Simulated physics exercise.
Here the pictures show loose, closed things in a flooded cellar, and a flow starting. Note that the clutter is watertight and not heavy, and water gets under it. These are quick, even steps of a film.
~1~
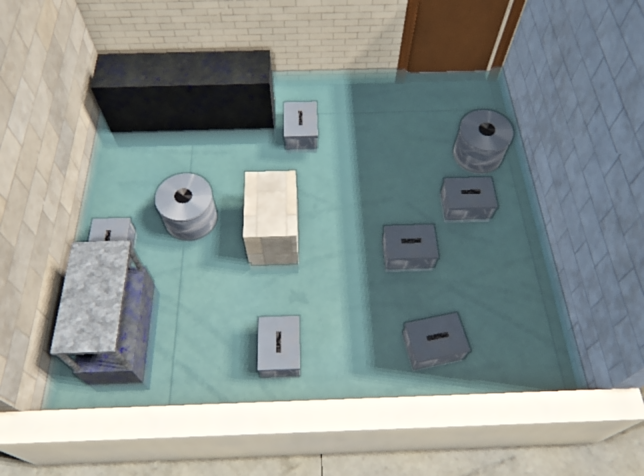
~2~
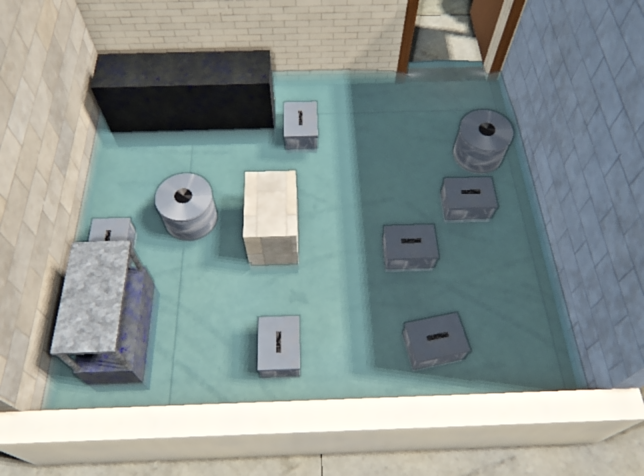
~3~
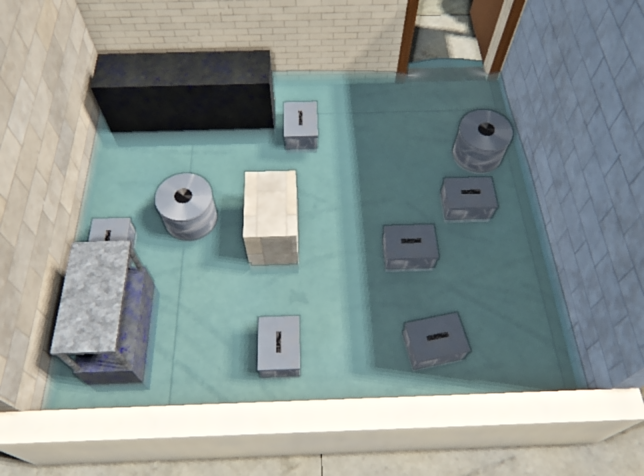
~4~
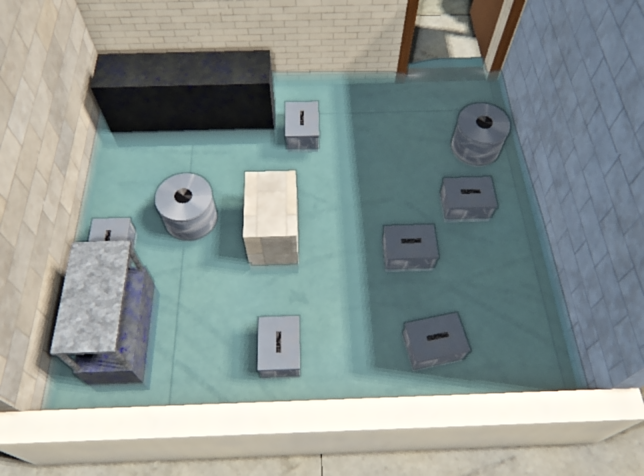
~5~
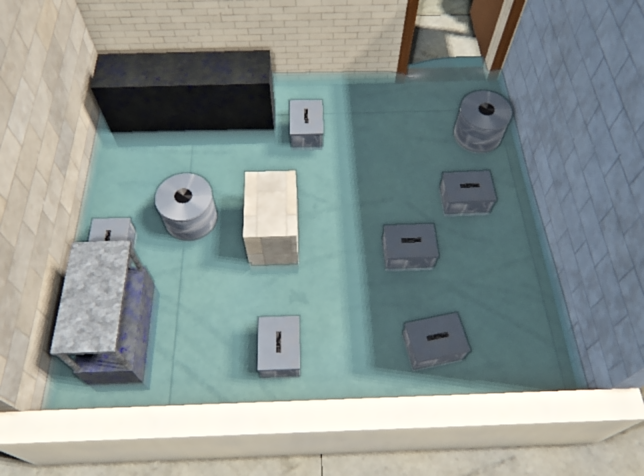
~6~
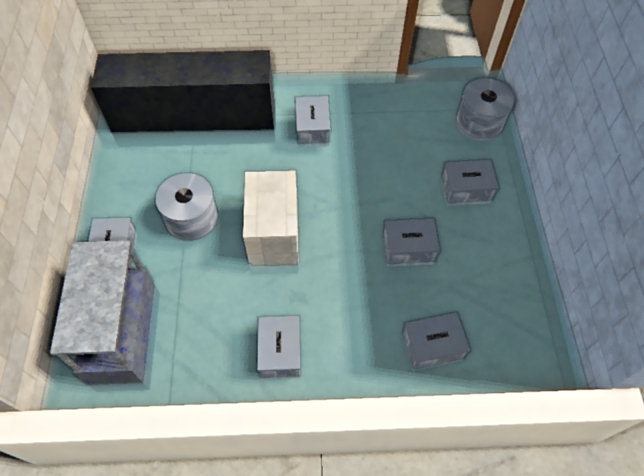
The clip shows grey boxes and round tubs in a walled room with a water-covered floor; the brown door at the back opens, then the right-hand tub and a few nearby boxes shift slightly, mostly toward the back.
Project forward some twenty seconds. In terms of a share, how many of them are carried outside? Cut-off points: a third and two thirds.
A third to two thirds.
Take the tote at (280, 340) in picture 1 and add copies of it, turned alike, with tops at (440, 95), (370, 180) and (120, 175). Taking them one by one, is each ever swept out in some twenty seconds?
Copy one leaves the room, copy two leaves the room, copy three never leaves.
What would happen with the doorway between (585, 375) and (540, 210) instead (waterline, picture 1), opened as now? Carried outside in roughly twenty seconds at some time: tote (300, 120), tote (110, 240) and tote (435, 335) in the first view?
The three read escape, no escape and escape, respectively.
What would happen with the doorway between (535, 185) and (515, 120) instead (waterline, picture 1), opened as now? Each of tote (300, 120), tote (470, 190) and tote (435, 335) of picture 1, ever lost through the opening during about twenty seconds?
Taking each in turn, I'd say carried off, carried off and carried off.
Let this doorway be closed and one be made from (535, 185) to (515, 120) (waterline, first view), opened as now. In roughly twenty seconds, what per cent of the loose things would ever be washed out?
Close to 60 %, I think.
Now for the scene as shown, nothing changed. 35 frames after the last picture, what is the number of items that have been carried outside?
The total is 4.
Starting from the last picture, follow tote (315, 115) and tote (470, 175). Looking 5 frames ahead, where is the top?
The first top is close to (356, 91) and the second close to (480, 122).
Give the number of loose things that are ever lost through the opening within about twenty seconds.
That makes 4.
A moment on, 1 of 8 are out; 7 afloat.
Next, 3 of 8 are out; 5 afloat.
Later, 4 of 8 are out; 4 afloat.
In the end, 4 of 8 are out; 4 afloat.
